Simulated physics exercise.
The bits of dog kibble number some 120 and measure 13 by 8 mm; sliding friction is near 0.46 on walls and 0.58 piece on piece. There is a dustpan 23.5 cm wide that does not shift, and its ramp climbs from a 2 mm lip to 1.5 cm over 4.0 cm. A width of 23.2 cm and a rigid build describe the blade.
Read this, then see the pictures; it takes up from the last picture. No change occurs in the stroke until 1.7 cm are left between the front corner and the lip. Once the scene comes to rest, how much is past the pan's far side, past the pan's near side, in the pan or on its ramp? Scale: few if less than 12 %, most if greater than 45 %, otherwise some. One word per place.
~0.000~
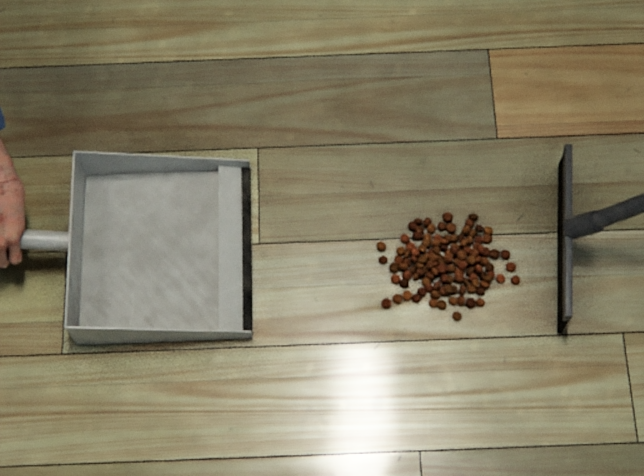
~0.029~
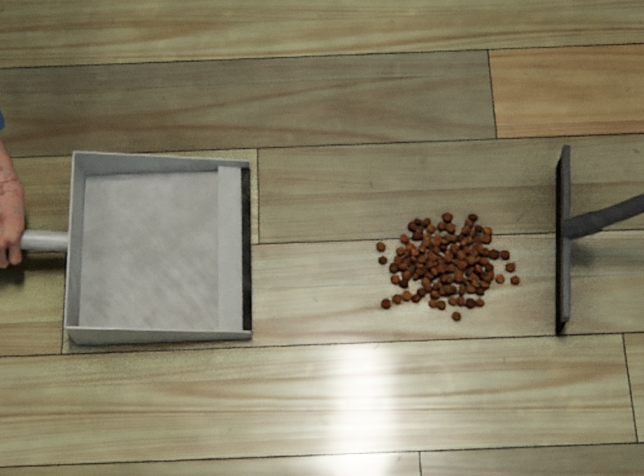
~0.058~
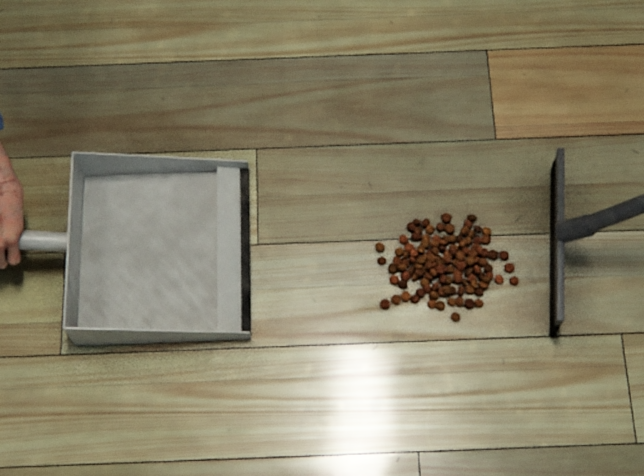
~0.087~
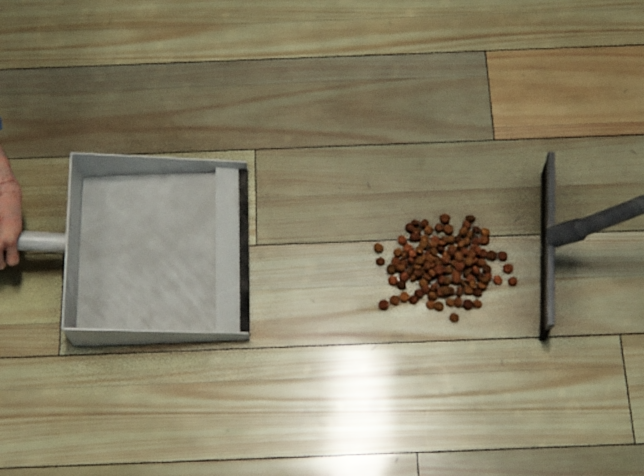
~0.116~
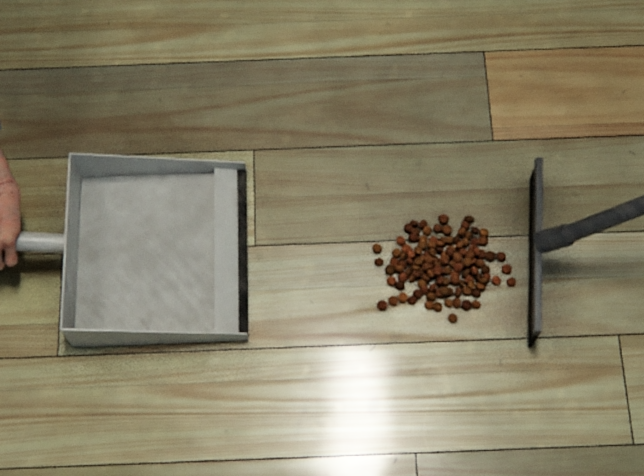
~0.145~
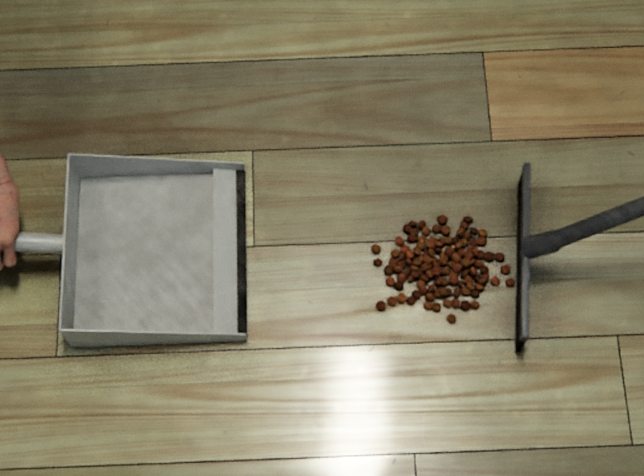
Far side - few; near side - some; pan - few.
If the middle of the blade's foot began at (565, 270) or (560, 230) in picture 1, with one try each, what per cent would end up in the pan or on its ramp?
Roughly 0 % and 5 %.
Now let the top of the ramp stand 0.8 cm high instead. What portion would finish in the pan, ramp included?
I'd put it near 5 per cent, ramp counted.
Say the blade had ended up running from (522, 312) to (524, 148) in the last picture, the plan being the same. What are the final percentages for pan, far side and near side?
Pan 30 % / far 5 % / near 0 %.
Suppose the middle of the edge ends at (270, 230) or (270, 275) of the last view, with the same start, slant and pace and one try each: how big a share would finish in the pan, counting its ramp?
The two tries give about 35 and 30 percent.
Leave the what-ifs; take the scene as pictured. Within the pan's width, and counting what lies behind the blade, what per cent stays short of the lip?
About 65 per cent.
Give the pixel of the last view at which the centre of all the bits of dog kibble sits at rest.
At about (263, 307).
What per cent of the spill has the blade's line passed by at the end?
Around 35 per cent.
Then, at 0.45 s, middle of the blade 20 cm from the lip; 0 % over the lip, far side 0 %, near side 5 %.
After 0.66 s, middle of the blade 9 cm from the lip; 0 % over the lip, far side 0 %, near side 25 %.
Then, at 0.98 s, middle of the blade 3 cm from the lip; 0 % over the lip, far side 0 %, near side 35 %.
At rest (1.3 s), far side 0 %, near side 35 %, pan 0 %, in front of the lip or behind the blade 65 %.
